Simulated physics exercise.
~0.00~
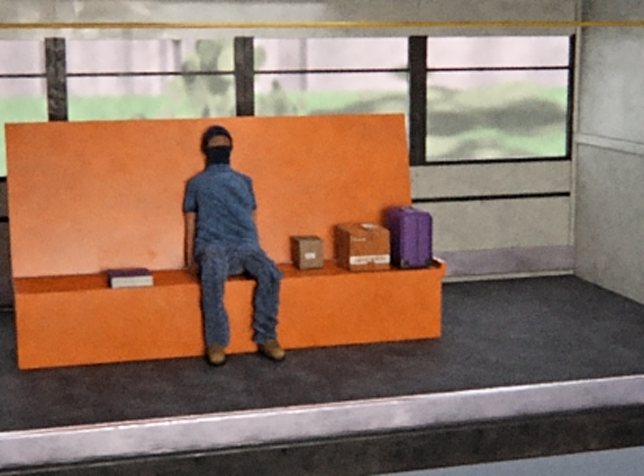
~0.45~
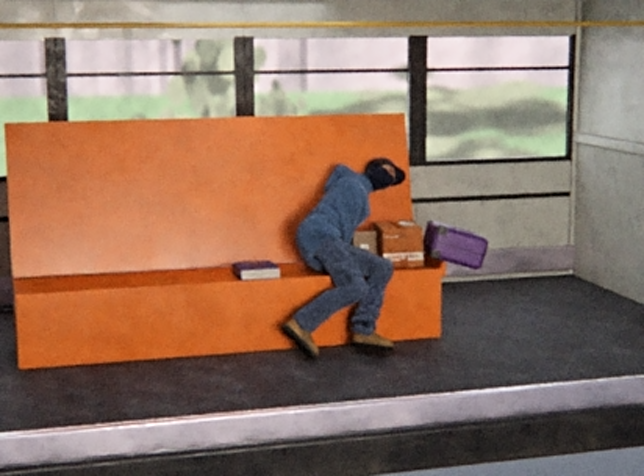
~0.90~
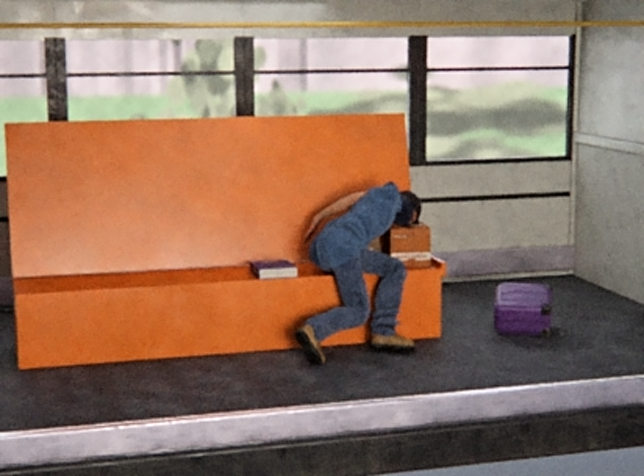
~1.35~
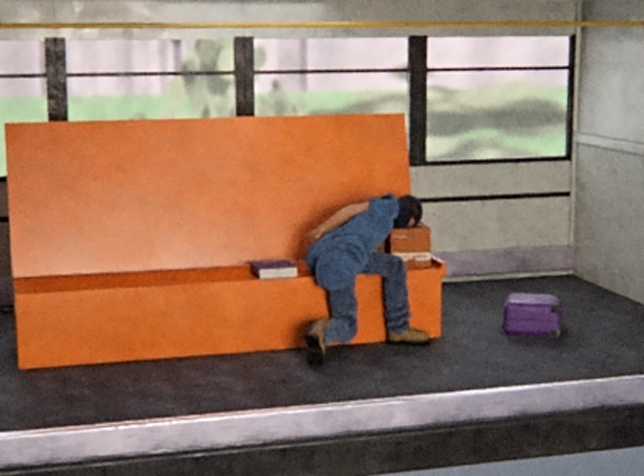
Seated person on an orange bench sliding right and slumping over boxes as a purple case tips off the end onto the floor.
